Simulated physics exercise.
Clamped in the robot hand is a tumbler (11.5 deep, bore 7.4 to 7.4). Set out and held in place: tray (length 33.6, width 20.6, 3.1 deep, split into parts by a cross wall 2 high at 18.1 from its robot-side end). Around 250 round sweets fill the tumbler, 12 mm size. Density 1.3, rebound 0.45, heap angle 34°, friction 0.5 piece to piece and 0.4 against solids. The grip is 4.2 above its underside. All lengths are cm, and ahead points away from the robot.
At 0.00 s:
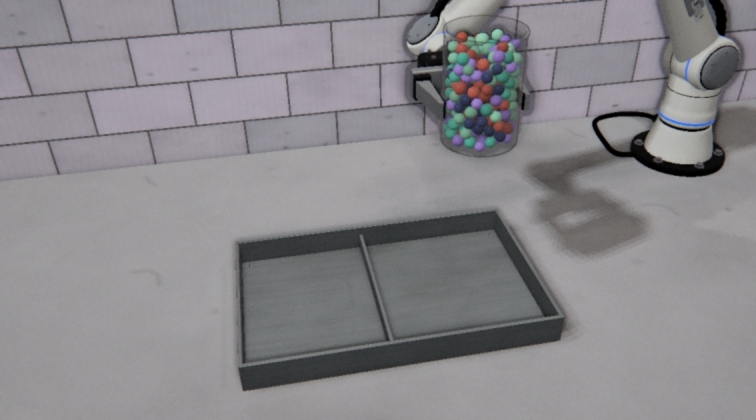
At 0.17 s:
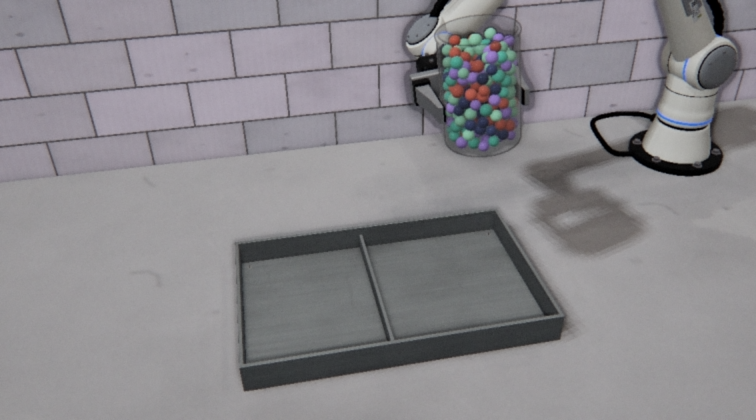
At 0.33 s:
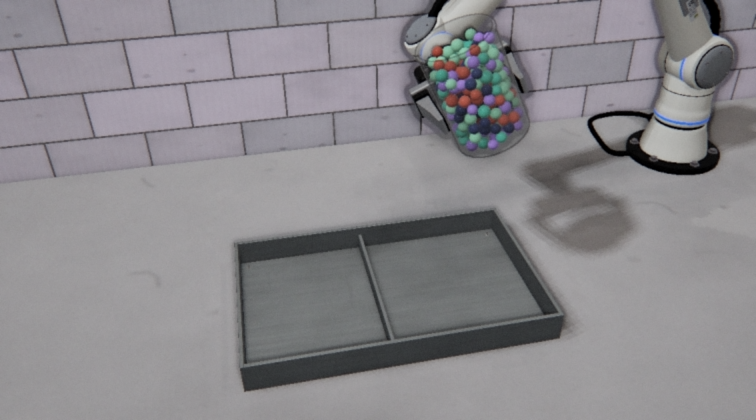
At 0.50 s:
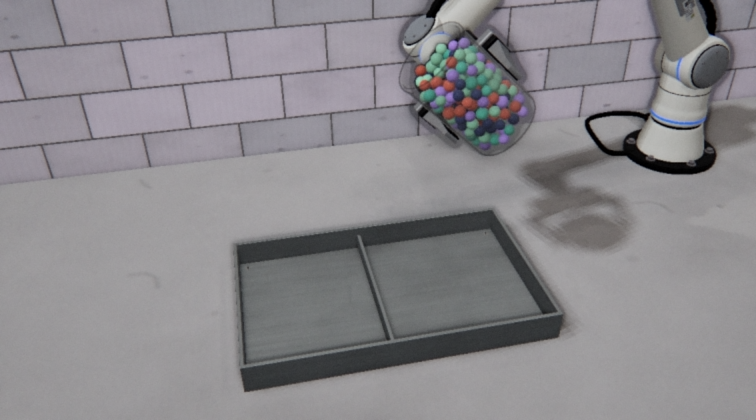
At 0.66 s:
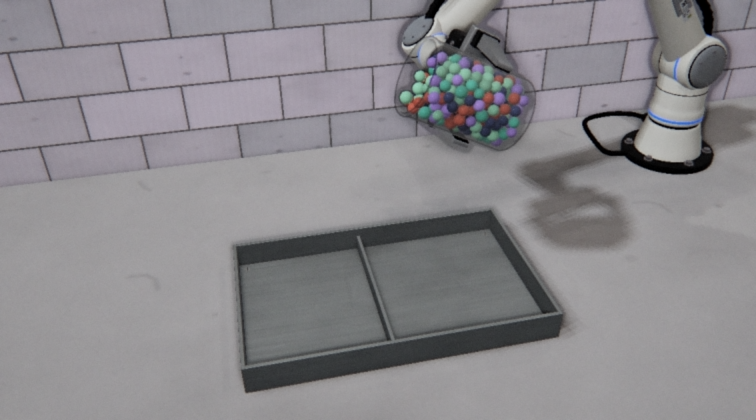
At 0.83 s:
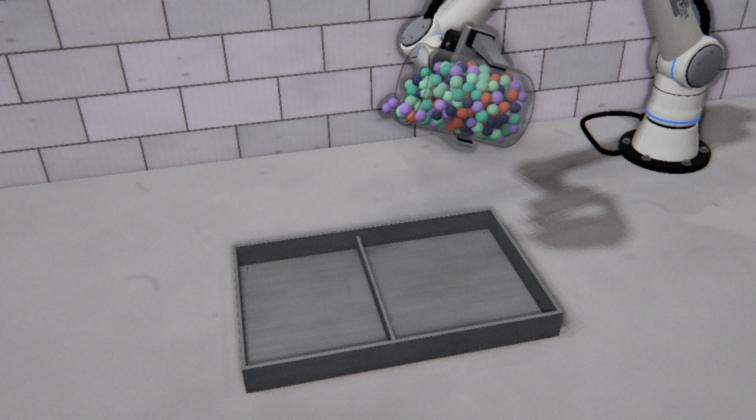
A robot arm tilts a clear tumbler of colourful balls leftward above a divided grey tray.
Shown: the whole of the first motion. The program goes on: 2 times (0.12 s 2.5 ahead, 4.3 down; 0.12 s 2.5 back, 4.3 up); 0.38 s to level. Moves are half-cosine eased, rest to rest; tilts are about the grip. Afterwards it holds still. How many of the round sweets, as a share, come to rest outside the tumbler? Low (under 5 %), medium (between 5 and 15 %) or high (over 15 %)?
Answer: Medium; between 5 and 15 % of the round sweets finish outside the tumbler.
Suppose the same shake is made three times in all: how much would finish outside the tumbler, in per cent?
In that case some 10 per cent.
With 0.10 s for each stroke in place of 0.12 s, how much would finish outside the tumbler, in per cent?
Then about 15 per cent.
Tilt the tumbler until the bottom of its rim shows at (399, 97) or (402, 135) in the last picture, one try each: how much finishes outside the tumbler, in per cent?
Some 5 and 20 per cent.
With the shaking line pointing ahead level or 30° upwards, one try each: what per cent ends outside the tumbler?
About 40 and 55 per cent.
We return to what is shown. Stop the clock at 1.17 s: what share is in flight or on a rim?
Some 2 per cent.
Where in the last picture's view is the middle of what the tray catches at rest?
Around (322, 311).
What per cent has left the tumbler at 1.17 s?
Near 5 per cent so far.
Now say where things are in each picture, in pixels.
The first frame shows tumbler middle at (482, 88), level; upper third of the load around (486, 60), from x 450 to 515, top at y 35; 251 in the tumbler.
The second frame shows tumbler middle at (480, 88), tilted 7° forward; upper third of the load around (483, 62), from x 450 to 515, top at y 35.
The third frame shows tumbler middle at (475, 89), tilted 24° forward; upper third of the load around (474, 65), from x 435 to 515, top at y 35.
The fourth frame shows tumbler middle at (469, 93), tilted 45° forward; upper third of the load around (461, 72), from x 420 to 525, top at y 45.
The fifth frame shows tumbler middle at (466, 97), tilted 62° forward; upper third of the load around (459, 78), from x 405 to 525, top at y 60.
The sixth frame shows tumbler middle at (465, 98), tilted 69° forward; upper third of the load around (465, 83), from x 385 to 525, top at y 65; 251 in the tumbler.
By 1.17 s, tilted 69° forward, highest piece 24 above the table; 242 in the tumbler, 3 in the far-side part, 6 in flight or on a rim.
By 1.52 s, tilted 29° forward, highest piece 30 above the table; 232 in the tumbler, 14 in the far-side part, 3 in the robot-side part, 2 in flight or on a rim.
By 1.89 s, level, highest piece 31 above the table; 232 in the tumbler, 15 in the far-side part, 3 in the robot-side part, 1 on the table or floor.
By 2.94 s, level, highest piece 31 above the table; 232 in the tumbler, 15 in the far-side part, 3 in the robot-side part, 1 on the table or floor.
Final count, 232 in the tumbler, 15 in the far-side part, 3 in the robot-side part, 1 on the table or floor. That is 8 % outside the tumbler.
